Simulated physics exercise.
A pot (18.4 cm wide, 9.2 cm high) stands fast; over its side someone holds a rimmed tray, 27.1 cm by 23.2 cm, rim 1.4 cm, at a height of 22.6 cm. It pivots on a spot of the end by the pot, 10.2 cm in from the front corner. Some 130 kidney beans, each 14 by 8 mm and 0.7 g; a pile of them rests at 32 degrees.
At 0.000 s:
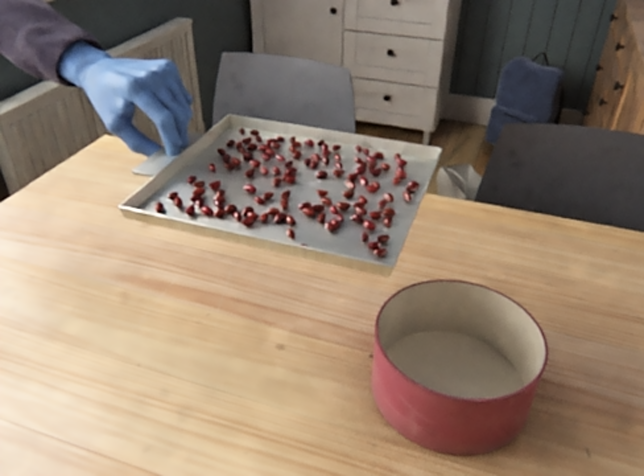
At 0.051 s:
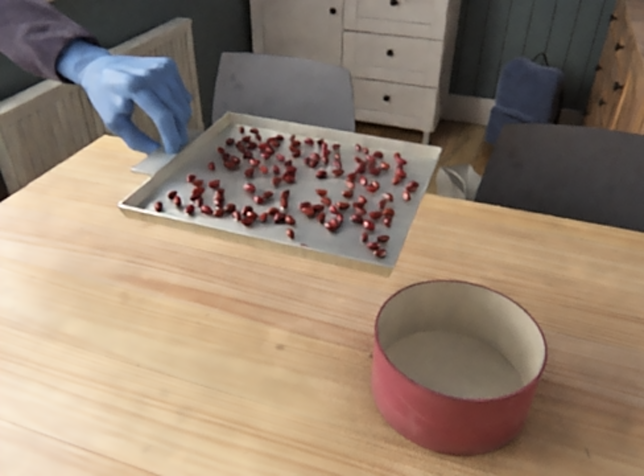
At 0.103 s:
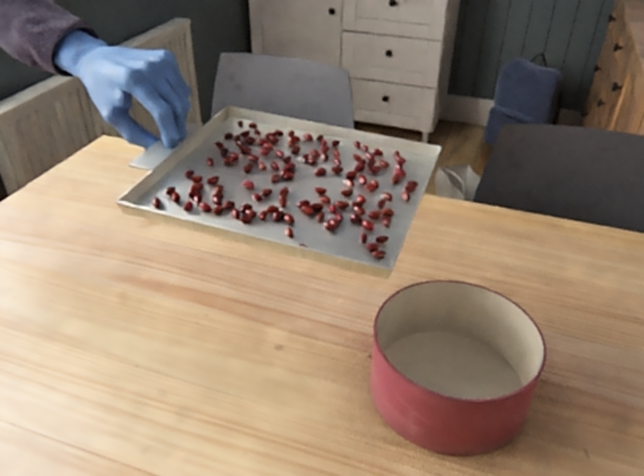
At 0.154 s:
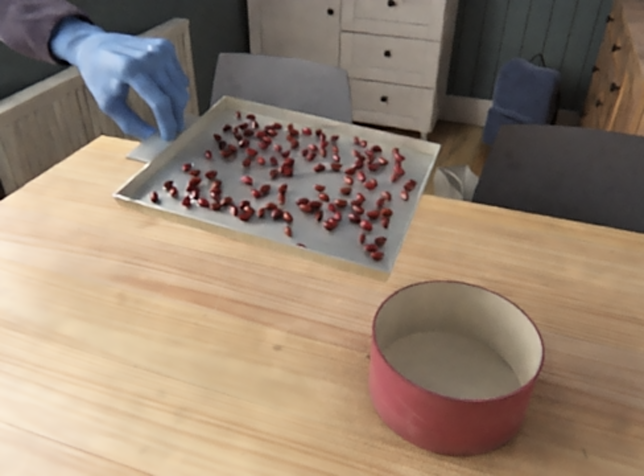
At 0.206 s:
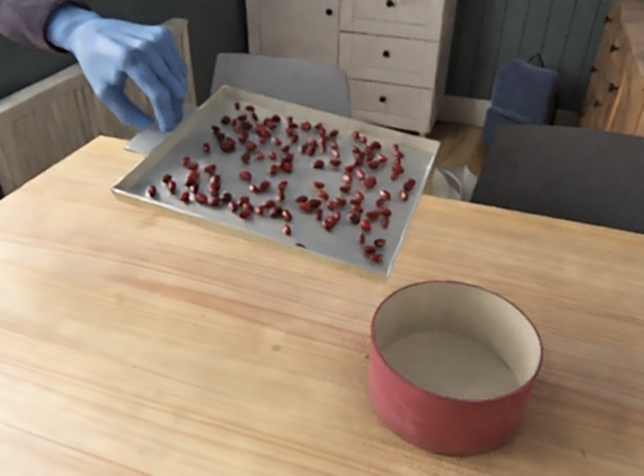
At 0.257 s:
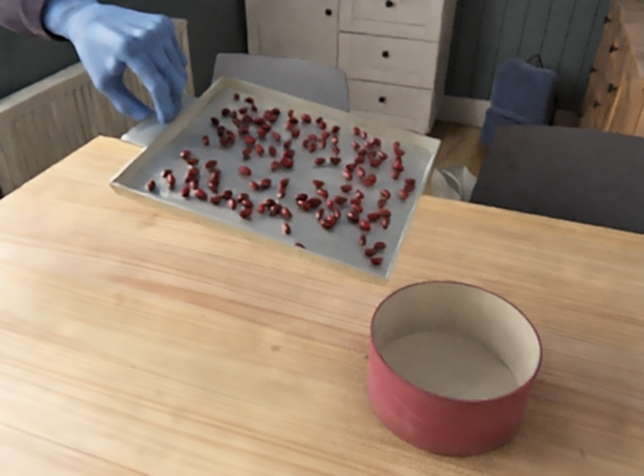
In the video, a blue-gloved hand is at the far left corner of a rimmed metal tray scattered with dark red beans as the tray gradually tilts down toward the right, near an empty red pot on a wooden table.
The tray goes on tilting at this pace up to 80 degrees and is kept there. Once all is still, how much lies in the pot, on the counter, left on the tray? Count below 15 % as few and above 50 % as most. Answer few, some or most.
Pot some, counter most, tray few.
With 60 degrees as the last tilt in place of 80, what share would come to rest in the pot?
In that case some 5 per cent.
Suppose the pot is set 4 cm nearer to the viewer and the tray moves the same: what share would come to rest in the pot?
It would be near 70 per cent.
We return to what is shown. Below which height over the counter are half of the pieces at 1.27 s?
About 24 cm.
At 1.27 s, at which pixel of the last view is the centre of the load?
At about (377, 246).
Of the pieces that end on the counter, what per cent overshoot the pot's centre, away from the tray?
Some 20 per cent.
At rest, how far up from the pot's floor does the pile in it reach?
About 1.0 cm.
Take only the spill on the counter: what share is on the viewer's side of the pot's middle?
Some 100 per cent.
After 0.86 s, tilt 43 degrees; the tray holds 100 %, the pot 0 %.
Then, at 1.27 s, tilt 65 degrees; the tray holds 85 %, the pot 0 %.
After 1.76 s, tilt 80 degrees; the tray holds 30 %, the pot 10 %.
At rest (3.5 s), pot 25 %, counter 75 %, tray 0 %.
